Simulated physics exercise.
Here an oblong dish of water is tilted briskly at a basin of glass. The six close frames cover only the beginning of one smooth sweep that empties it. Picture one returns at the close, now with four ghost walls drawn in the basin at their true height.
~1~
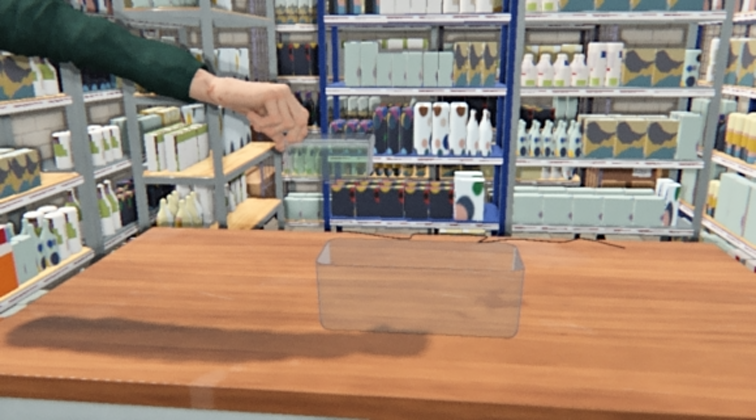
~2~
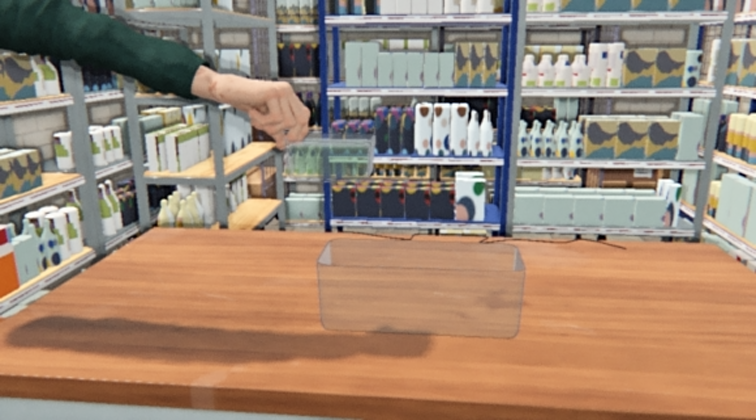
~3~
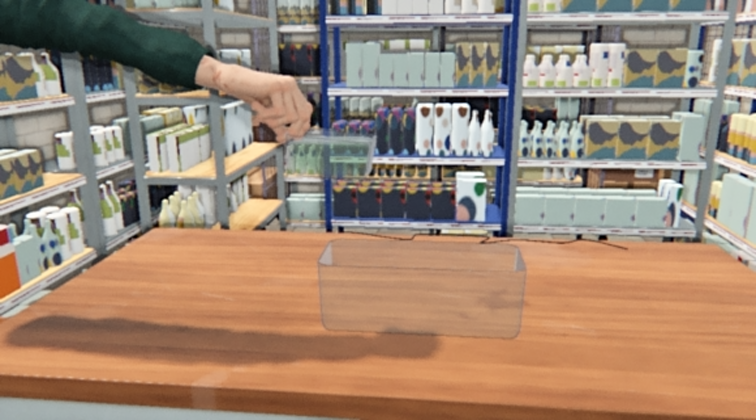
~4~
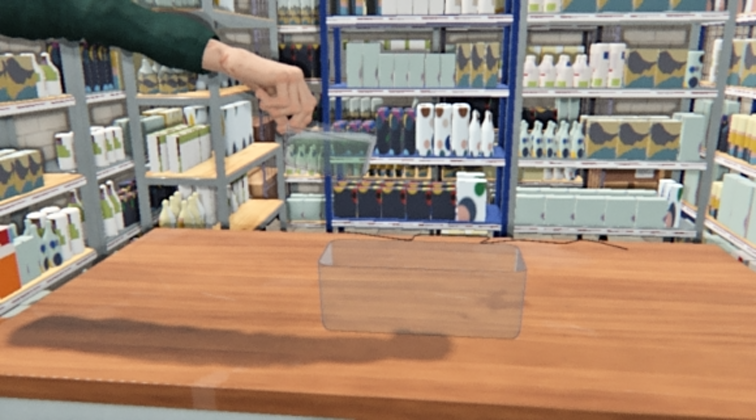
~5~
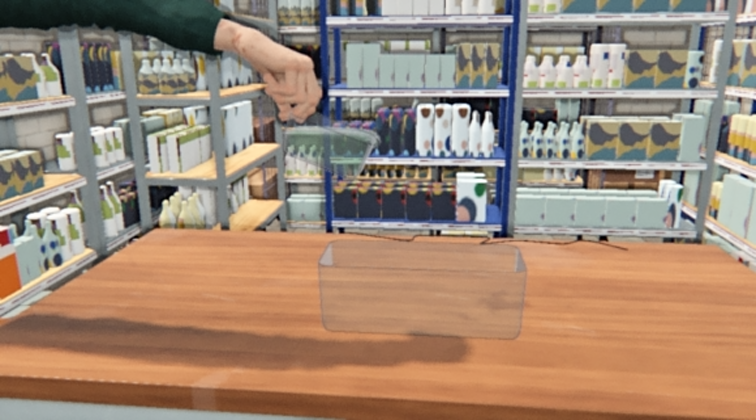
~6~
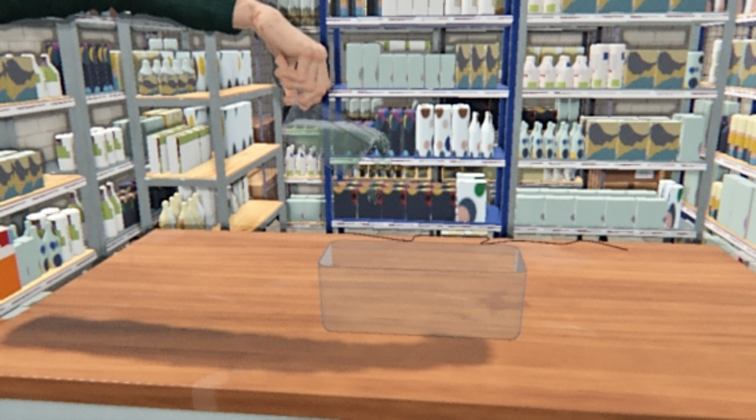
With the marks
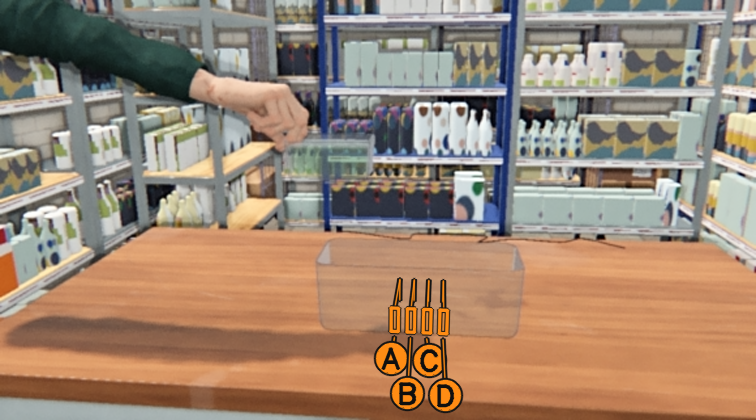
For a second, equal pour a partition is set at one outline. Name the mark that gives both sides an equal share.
Slot D does it best.
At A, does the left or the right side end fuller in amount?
The right side.
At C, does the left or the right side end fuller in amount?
The right side.
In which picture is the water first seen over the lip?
In picture 5.
On the marked copy, A at (394, 337); B at (410, 337); C at (426, 338); D at (442, 339).
Choosing A, about 5 % ends left of the wall and 91 % right of it; 3 % is lost outside.
Choosing B, about 9 % ends left of the wall and 88 % right of it; 3 % is lost outside.
Choosing C, about 27 % ends left of the wall and 69 % right of it; 3 % is lost outside.
Choosing D, about 48 % ends left of the wall and 48 % right of it; 4 % is lost outside.
